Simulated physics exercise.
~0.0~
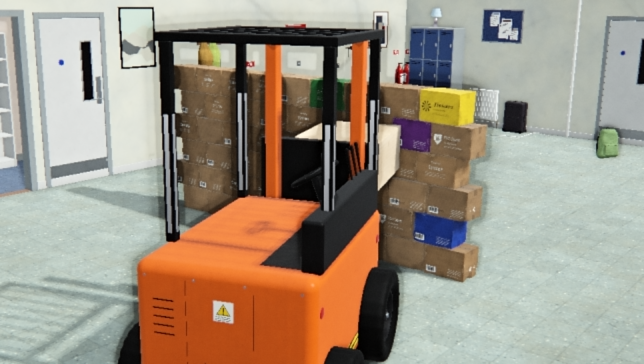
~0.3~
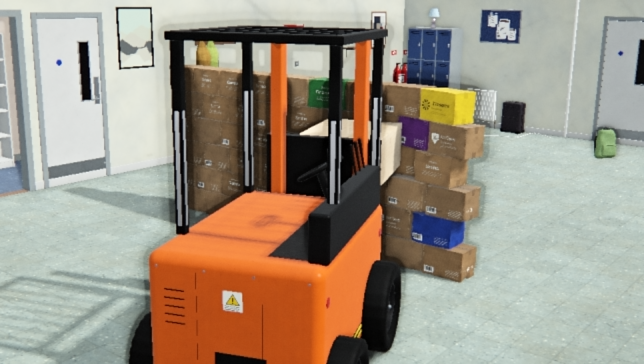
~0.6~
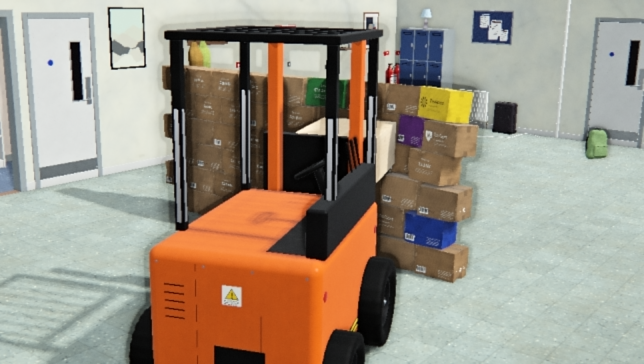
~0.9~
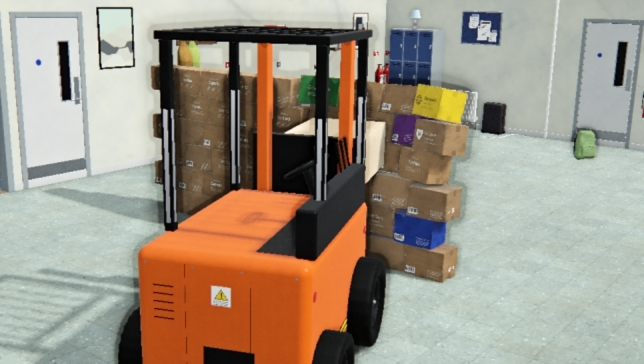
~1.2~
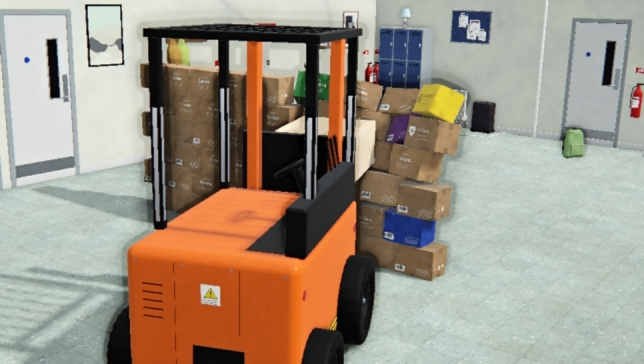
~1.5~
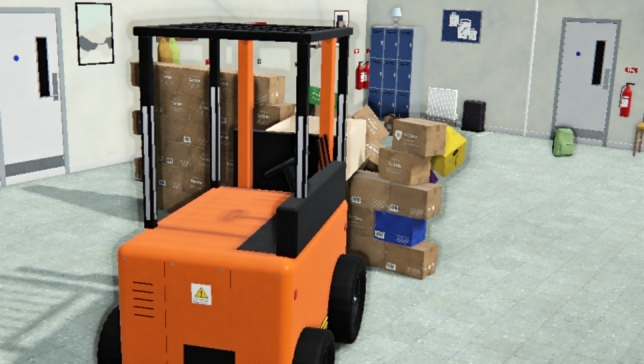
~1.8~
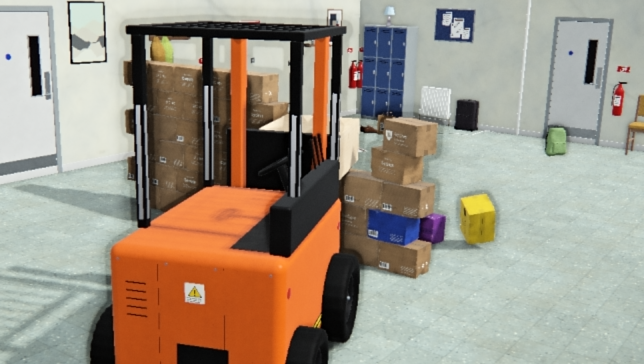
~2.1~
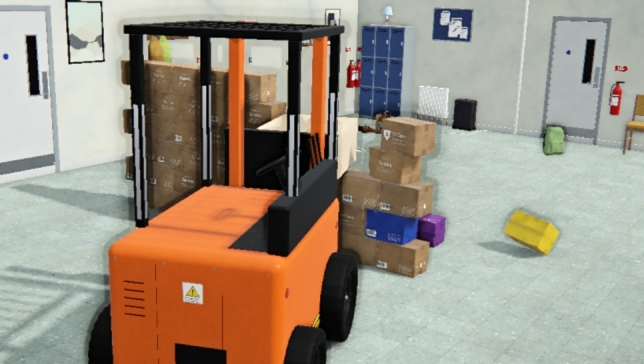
An orange forklift pushed into a wall of stacked brown cartons, and the upper boxes on the right shifted, leaned and toppled off the back, with the yellow and purple ones landing on the floor while the blue one stayed put in the stack.
